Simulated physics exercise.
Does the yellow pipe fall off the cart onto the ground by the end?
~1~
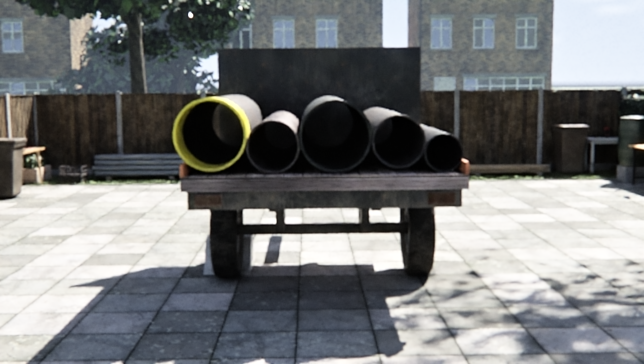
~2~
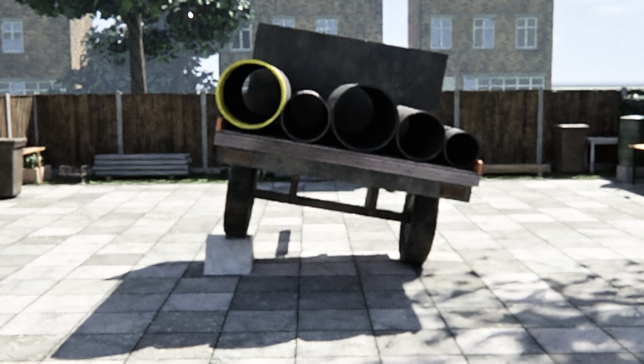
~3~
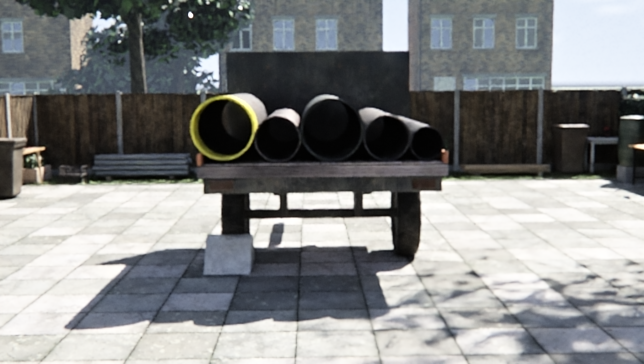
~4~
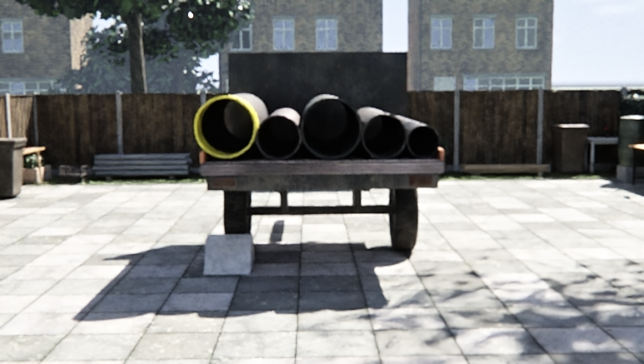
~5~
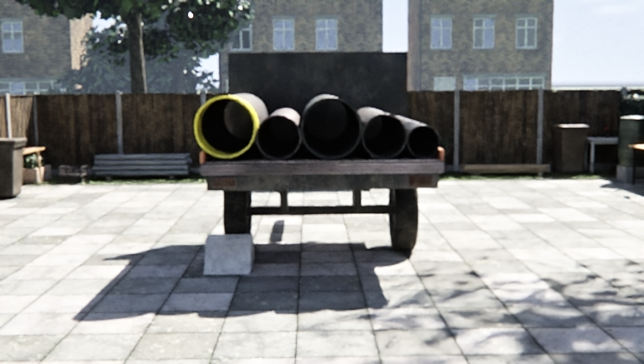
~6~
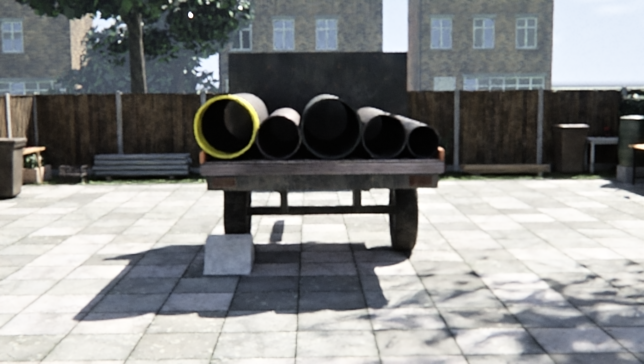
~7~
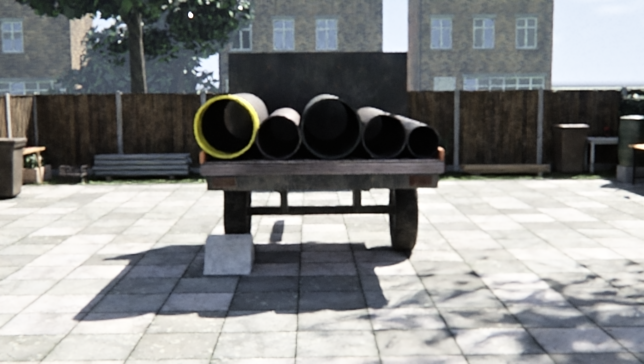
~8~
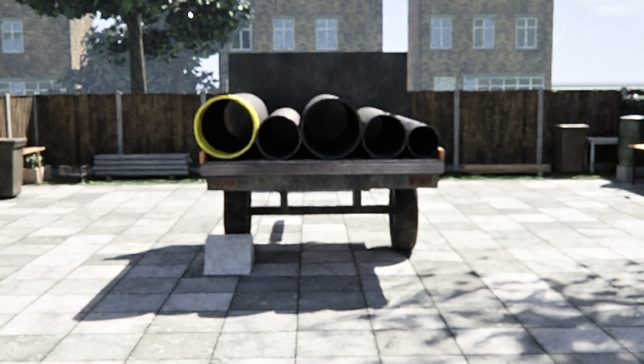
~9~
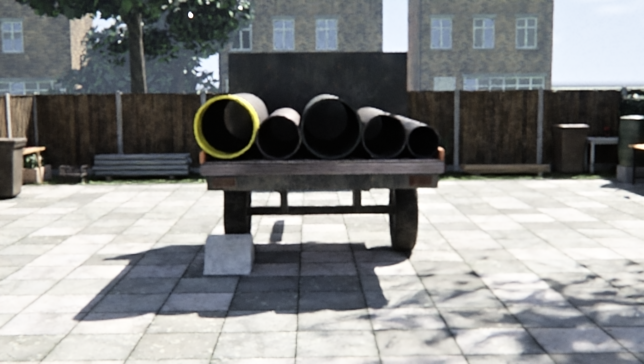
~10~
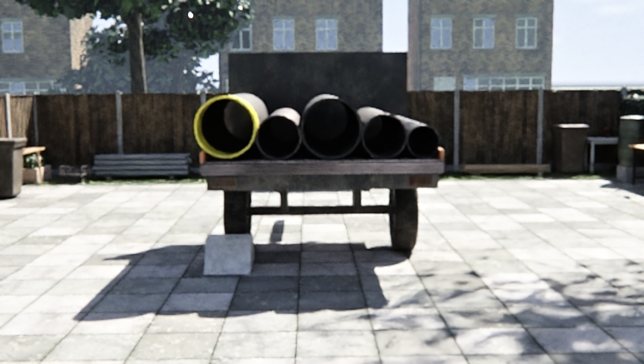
No, the yellow pipe stays aboard and is still resting at the left side of the deck when the cart has stopped.
